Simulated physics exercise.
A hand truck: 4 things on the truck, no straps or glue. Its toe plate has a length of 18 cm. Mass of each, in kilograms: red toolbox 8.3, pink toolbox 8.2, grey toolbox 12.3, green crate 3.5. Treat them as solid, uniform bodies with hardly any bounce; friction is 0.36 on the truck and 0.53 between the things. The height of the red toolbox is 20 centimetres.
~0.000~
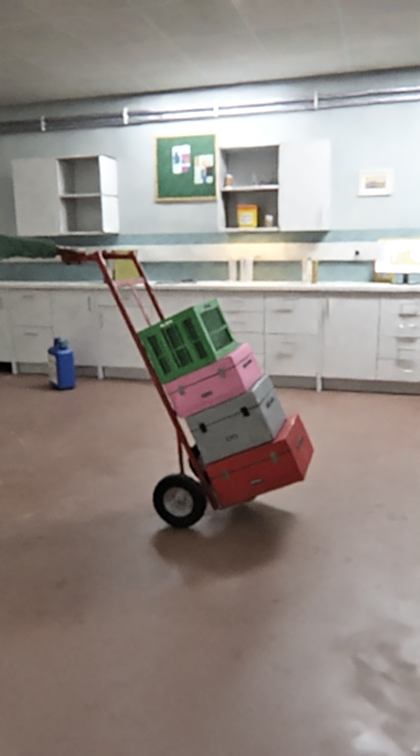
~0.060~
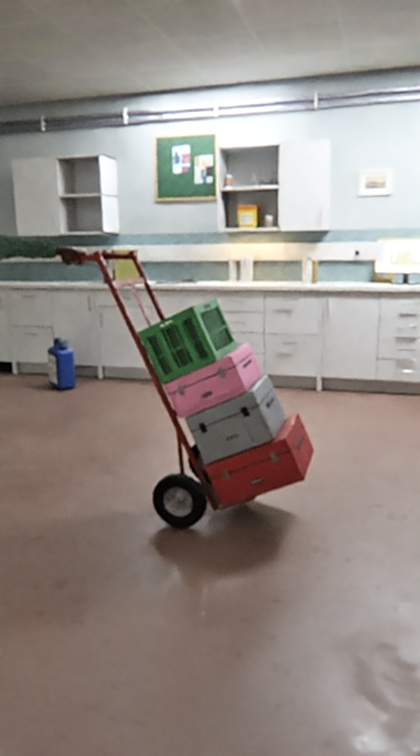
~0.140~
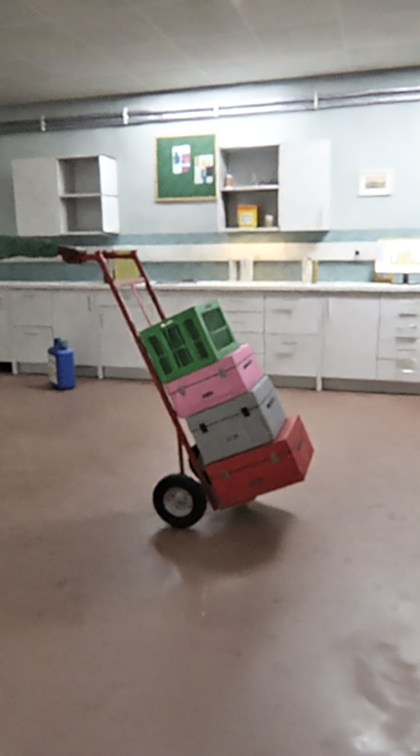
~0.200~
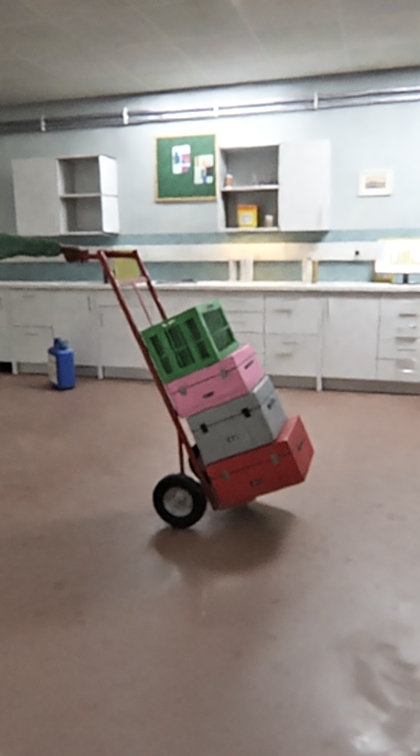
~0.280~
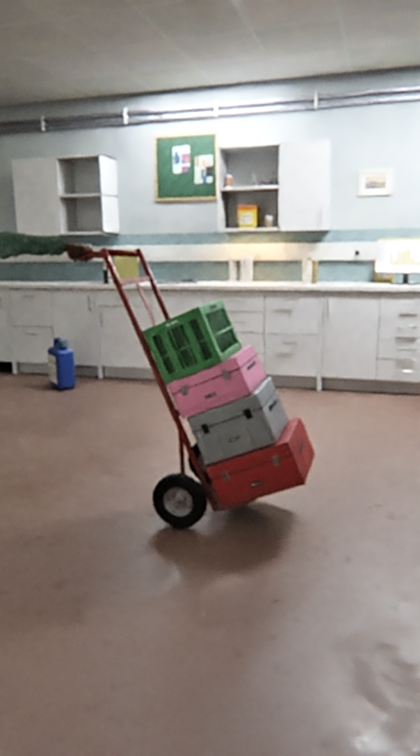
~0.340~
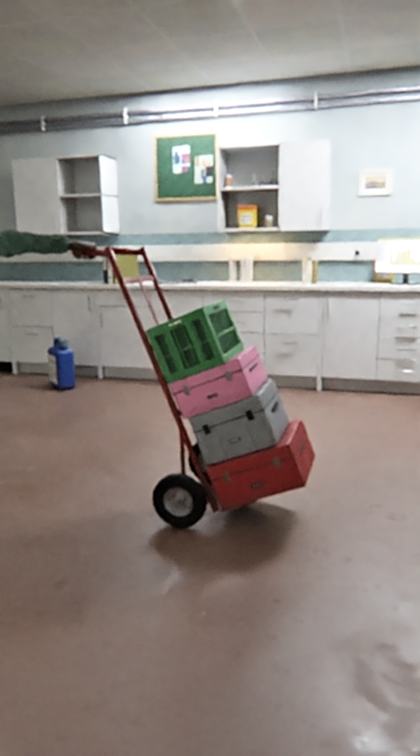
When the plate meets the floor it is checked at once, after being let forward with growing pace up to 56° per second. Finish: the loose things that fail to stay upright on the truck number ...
They number none.
After 0.74 s, 9° short of upright.
After 0.94 s, truck upright.
After 1.04 s, truck upright; pink toolbox slid 4 cm near (268, 402); green crate slid 7 cm; grey toolbox slid 2 cm.
At rest (1.6 s), all 4 in place, give or take 10 cm. In the last view, red toolbox near (269, 489), pink toolbox near (269, 402).
